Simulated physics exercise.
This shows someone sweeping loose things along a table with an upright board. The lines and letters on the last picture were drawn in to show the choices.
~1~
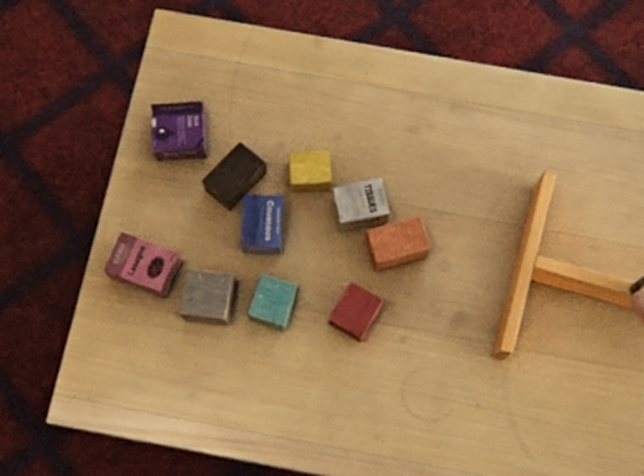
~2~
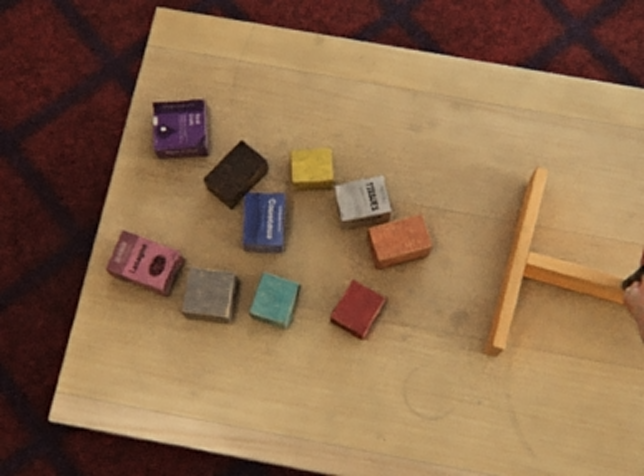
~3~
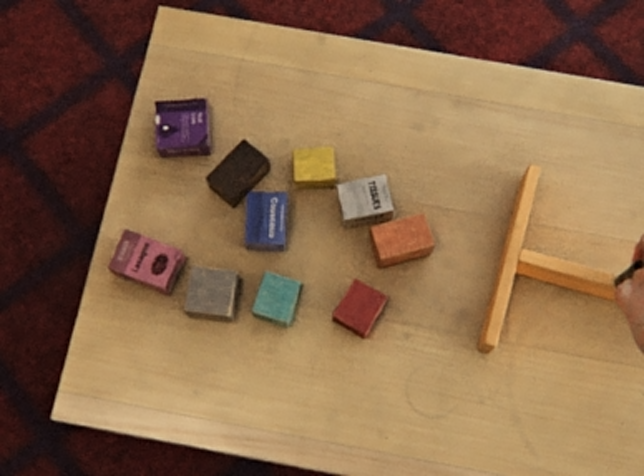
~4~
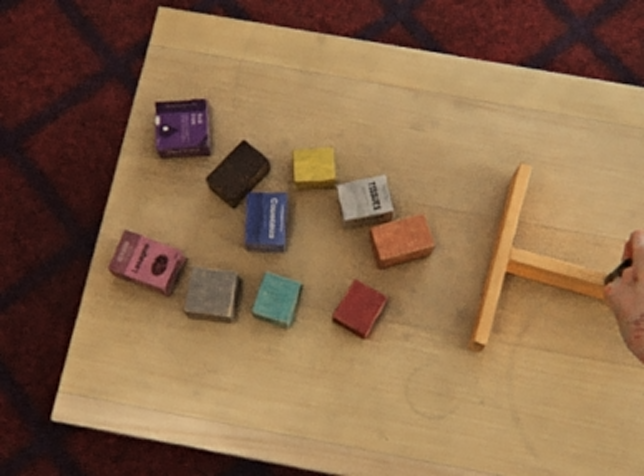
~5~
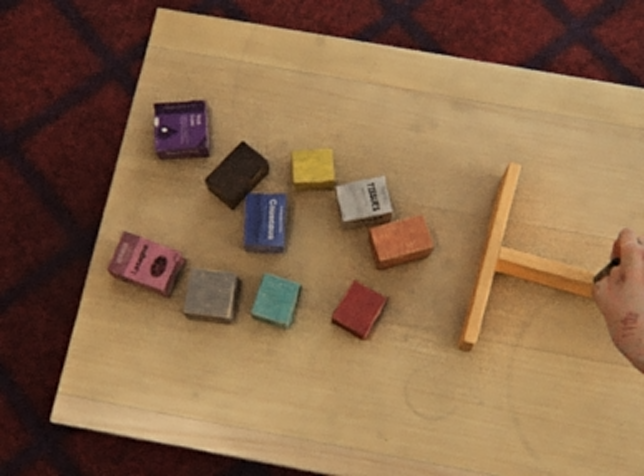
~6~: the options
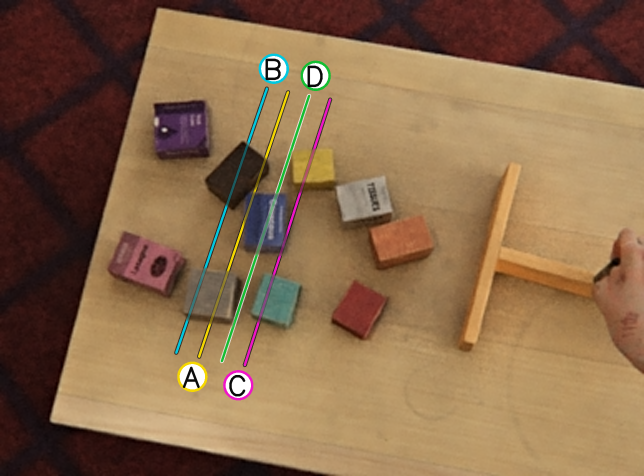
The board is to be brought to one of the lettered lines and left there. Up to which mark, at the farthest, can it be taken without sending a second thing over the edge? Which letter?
No second one falls up to B.
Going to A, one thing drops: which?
The pink packet.
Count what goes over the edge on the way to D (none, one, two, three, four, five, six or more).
In all, none.
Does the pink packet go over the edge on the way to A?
Yes.
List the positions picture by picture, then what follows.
The first frame shows pink packet (143, 266); black block (235, 176); orange block (397, 244).
The second frame shows board (521, 255); blue packet (264, 223).
The third frame shows board (514, 253); yellow block (314, 168).
The fourth frame shows board (504, 251); purple packet (183, 129).
The fifth frame shows board (493, 250); turquoise block (276, 302); pink packet (146, 265); black block (238, 175).
On the marked copy, A at (245, 219); B at (224, 215); C at (289, 227); D at (267, 223).
Following B. Soon after the start, board (396, 233); red block (348, 309); orange block (353, 243).
Later, board (299, 216); pink packet (120, 261); grey block (168, 286).
In the end, board (225, 203); pink packet over the edge; grey block (95, 273); one fallen.
As for the rest, A is within the limit but short; C is within the limit but short; D is within the limit but short.
